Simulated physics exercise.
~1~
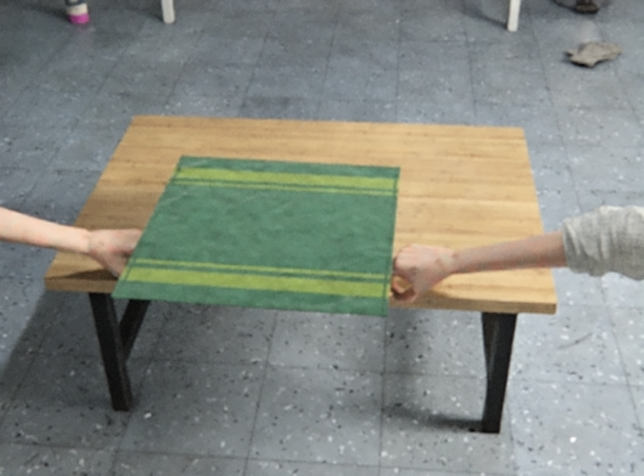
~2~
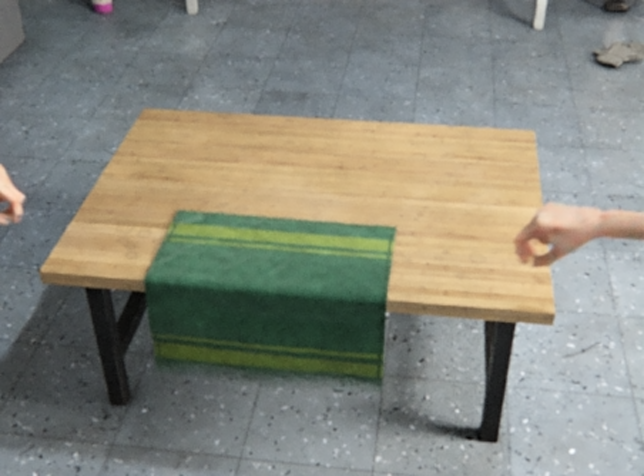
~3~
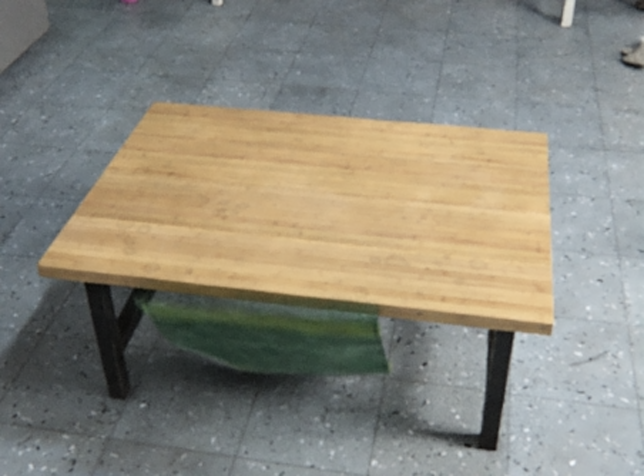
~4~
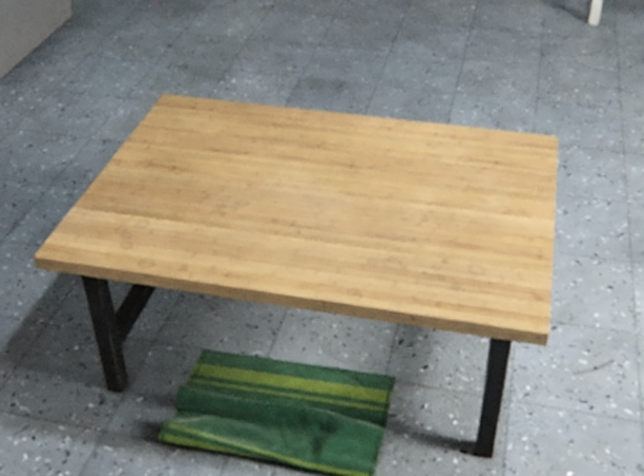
A green tea towel with yellow-green stripes is held level by two hands, one at each side, over a low wooden table with black legs. The table stands on a speckled grey tiled floor, seen from above and in front, and the view drifts slightly sideways. The hands let go and draw apart, and the towel lies partly on the tabletop with about half hanging over the near edge. It then slides off the edge, leaving the top bare, and drops below it. It ends crumpled and folded on the floor in front of the table.
